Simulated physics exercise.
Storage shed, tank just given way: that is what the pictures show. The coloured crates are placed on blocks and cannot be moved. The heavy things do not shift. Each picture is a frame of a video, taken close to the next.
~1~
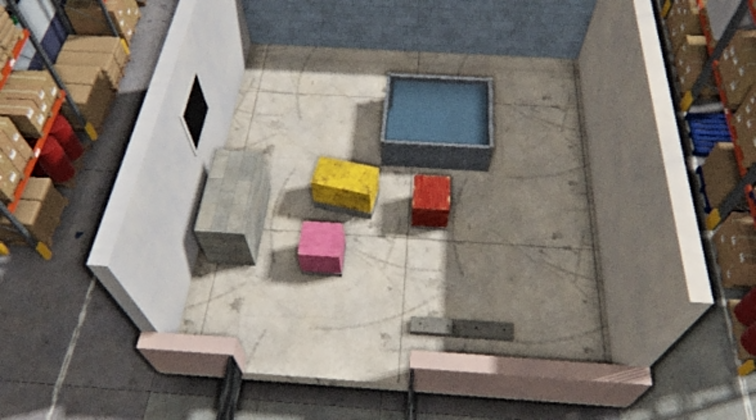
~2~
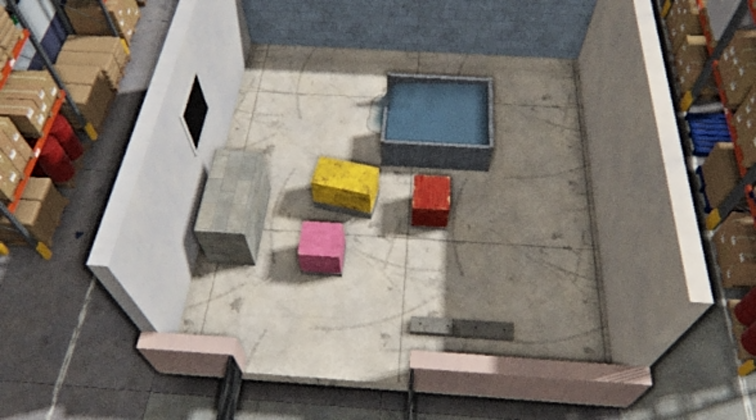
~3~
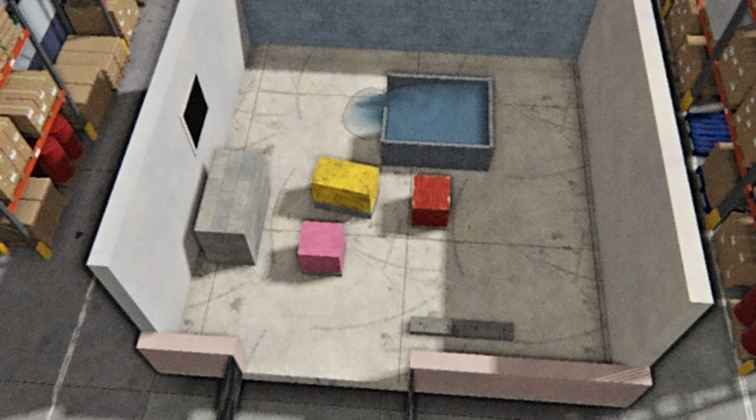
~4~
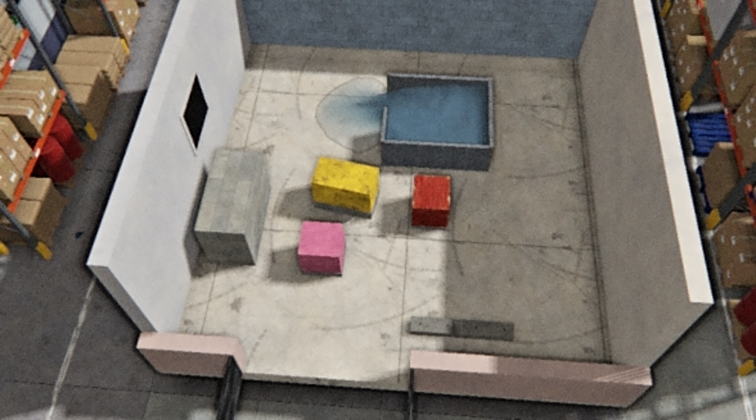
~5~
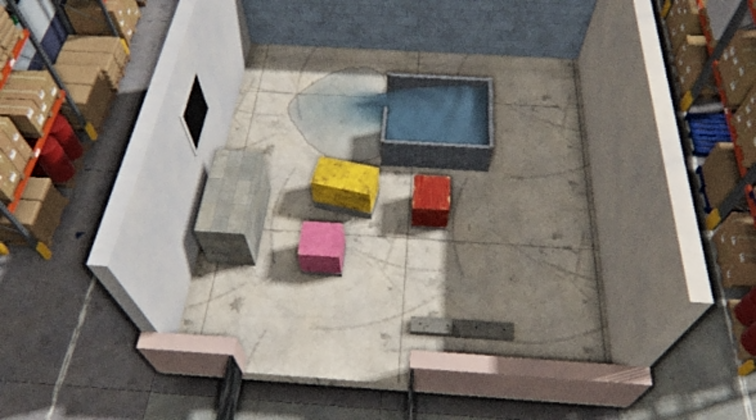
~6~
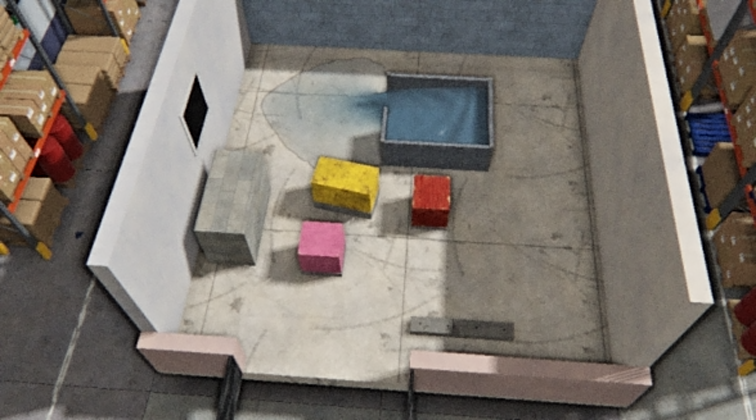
Water poured out through the left side of the raised tank and spread leftward across the pale floor in a widening, thin sheet, while the yellow, red, pink and gray blocks stayed still.
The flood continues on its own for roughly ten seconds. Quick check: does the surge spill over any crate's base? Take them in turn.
In order: The pink crate will be out of the flood; the red crate will be out of the flood; the yellow crate will be out of the flood.
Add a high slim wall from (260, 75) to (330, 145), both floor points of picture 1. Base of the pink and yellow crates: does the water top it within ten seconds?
Pink: Untouched; yellow: Untouched.
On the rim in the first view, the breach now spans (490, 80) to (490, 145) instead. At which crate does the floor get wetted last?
The yellow crate.
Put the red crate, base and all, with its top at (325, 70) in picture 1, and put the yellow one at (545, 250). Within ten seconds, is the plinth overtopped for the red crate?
Result for red: Overtopped.
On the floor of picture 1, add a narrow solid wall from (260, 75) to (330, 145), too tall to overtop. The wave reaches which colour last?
Answer: The one in pink.
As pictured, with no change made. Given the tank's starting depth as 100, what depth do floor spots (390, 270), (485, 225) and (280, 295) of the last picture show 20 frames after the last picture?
In that order: 0, 0 and 0 per cent.
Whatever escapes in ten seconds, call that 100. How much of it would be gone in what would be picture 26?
Around 0 % of the total, roughly.
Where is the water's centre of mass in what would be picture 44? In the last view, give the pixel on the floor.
Around pixel (333, 138) of the last picture.
A moment on, water covers 20 % of the floor; the pink crate not reached, the red crate not reached, the yellow crate water round its plinth.
Next, water covers 25 % of the floor; the pink crate not reached, the red crate not reached, the yellow crate water round its plinth.
Then, water covers 30 % of the floor; the pink crate not reached, the red crate not reached, the yellow crate water round its plinth.
Later, water covers 50 % of the floor; the pink crate water round its plinth, the red crate water round its plinth, the yellow crate water round its plinth.
In the end, water covers 70 % of the floor; the pink crate stayed above the water, the red crate stayed above the water, the yellow crate stayed above the water.
